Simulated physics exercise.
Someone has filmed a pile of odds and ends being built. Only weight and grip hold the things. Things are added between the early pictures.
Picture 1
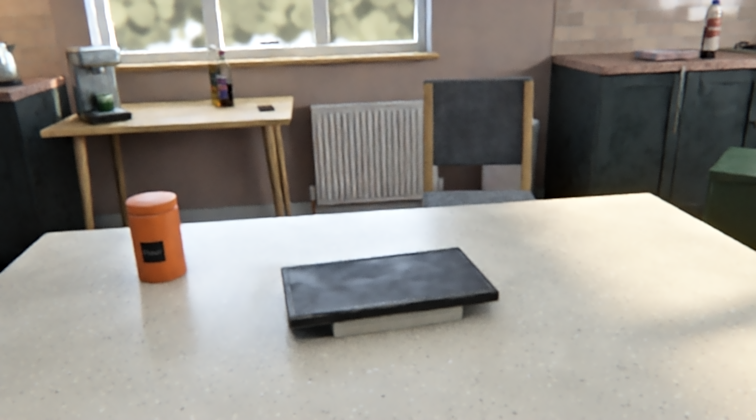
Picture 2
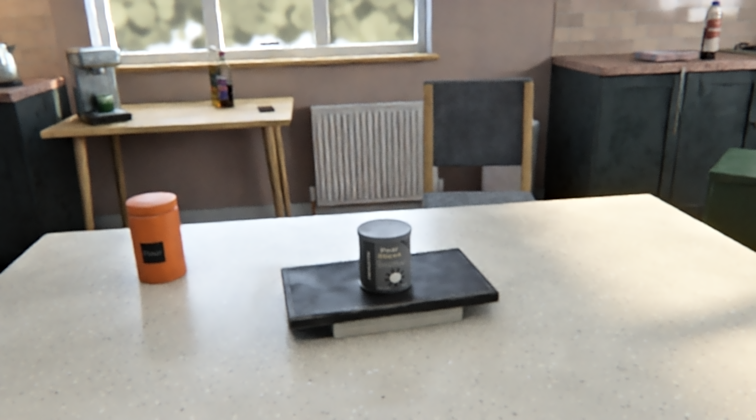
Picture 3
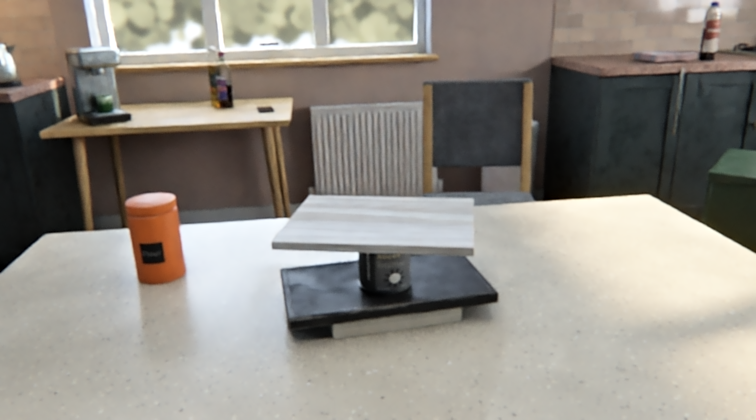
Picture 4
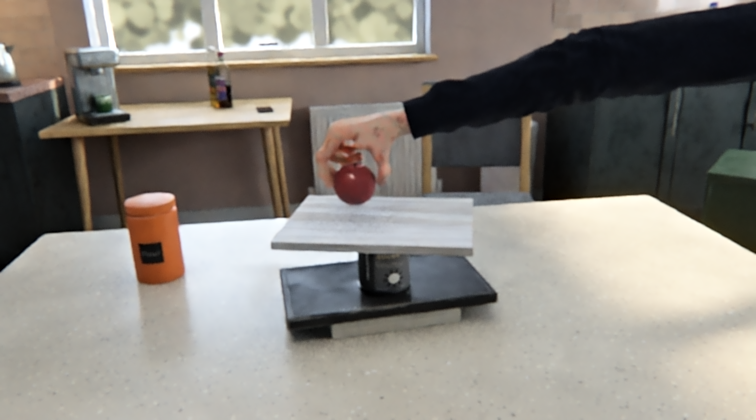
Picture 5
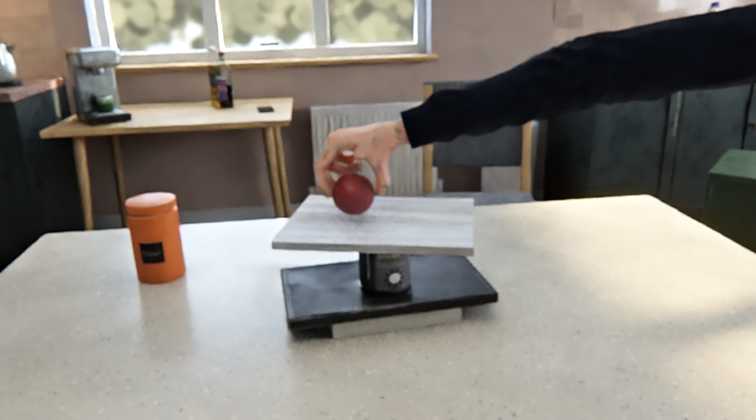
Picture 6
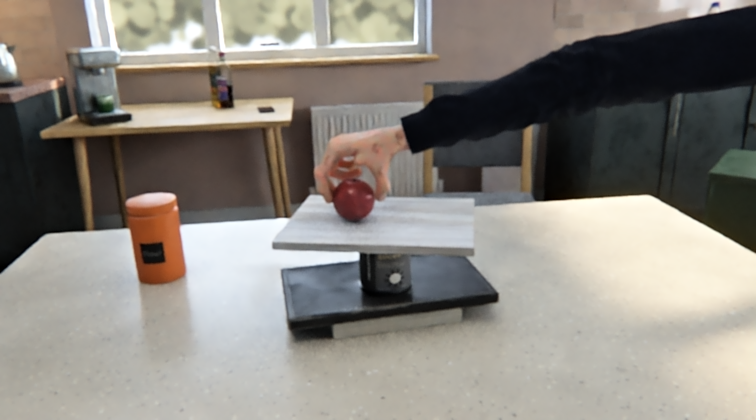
We see a black tray on a table beside an orange jar; a grey pot appears on it, then a white board on top. A hand reaches in from the right and lowers a red apple onto the board, still holding it.
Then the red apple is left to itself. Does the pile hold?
In the end the pile keeps its balance.
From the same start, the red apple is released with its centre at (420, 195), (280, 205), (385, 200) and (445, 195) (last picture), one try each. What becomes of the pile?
First, it keeps its balance; second, it loses its balance; third, it stays up; fourth, it stays up.
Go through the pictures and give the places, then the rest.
In the first picture, the last thing is not in view yet.
In the second picture, the last thing is not in view yet; grey pot (385, 255).
In the third picture, the last thing is not in view yet; black tray (384, 285).
The fourth picture shows on its way; red apple (355, 184); orange jar (155, 238).
The fifth picture shows on its way; red apple (353, 194); white board (381, 222).
The sixth picture shows set down, still held; red apple (354, 199).
Then, 0.20 s on from there, no change.
Then, 0.70 s on from there, red apple resting near (354, 201).
In the end, all 6 unmoved. At the end, from the last picture's camera, red apple near (353, 201). The pile stays up.
